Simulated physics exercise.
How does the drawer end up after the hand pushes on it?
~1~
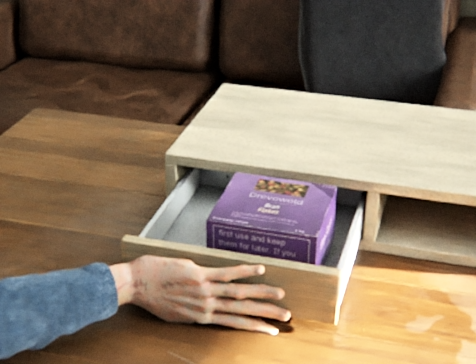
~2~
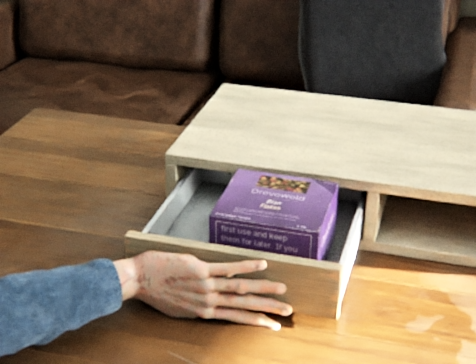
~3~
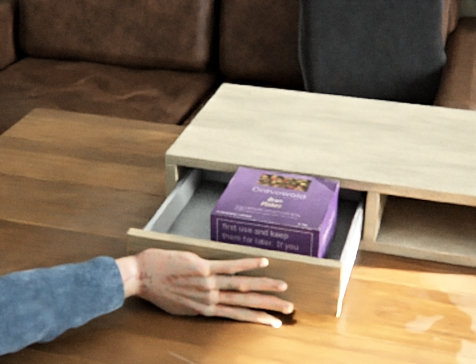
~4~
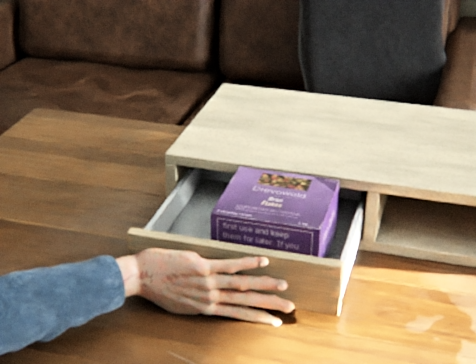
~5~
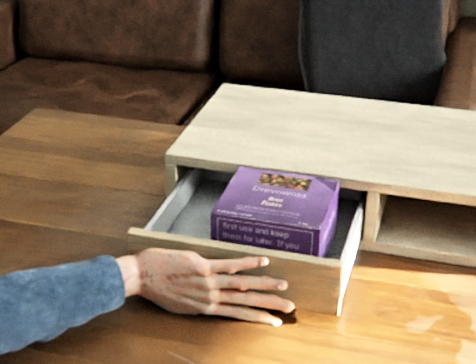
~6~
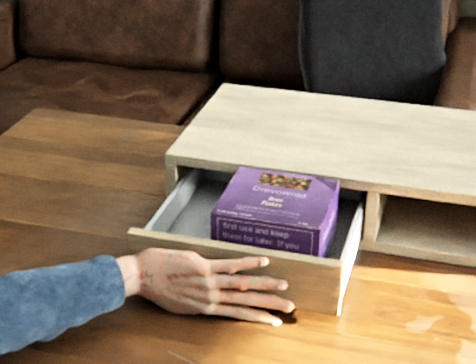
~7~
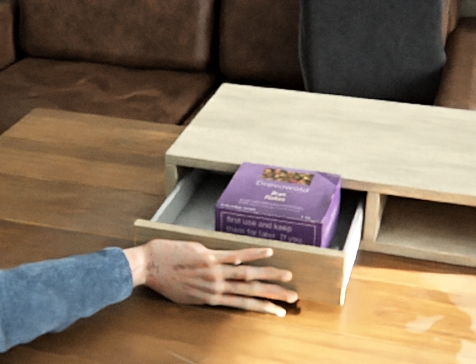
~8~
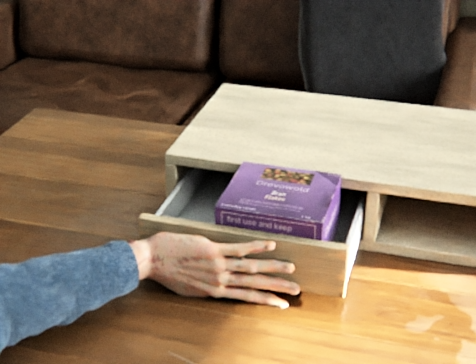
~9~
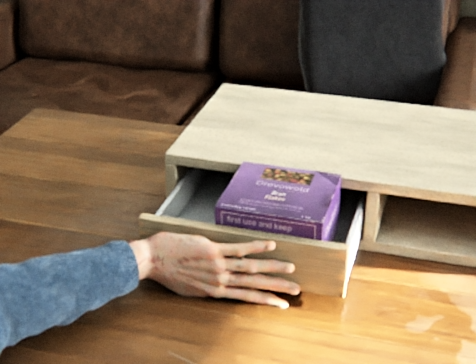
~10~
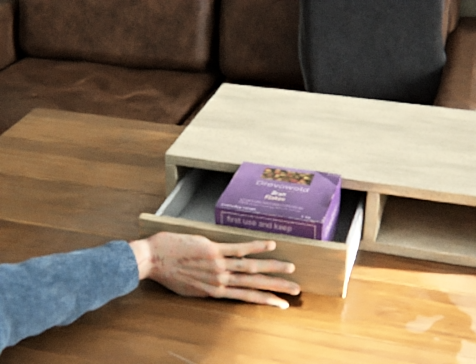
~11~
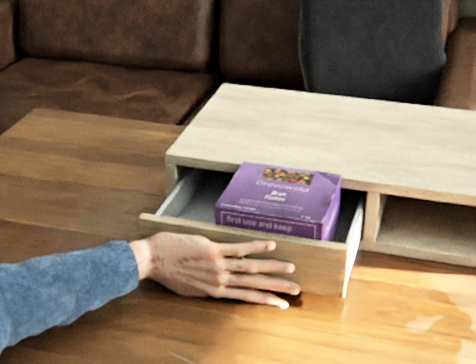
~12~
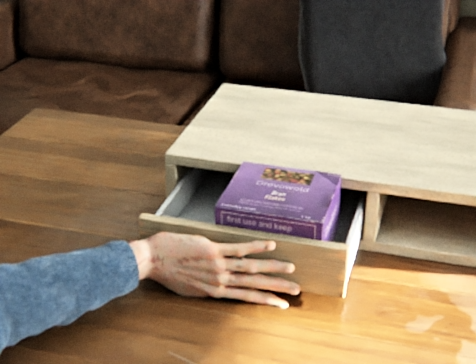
The drawer stays ajar, with the purple box still inside and the hand resting against its front.
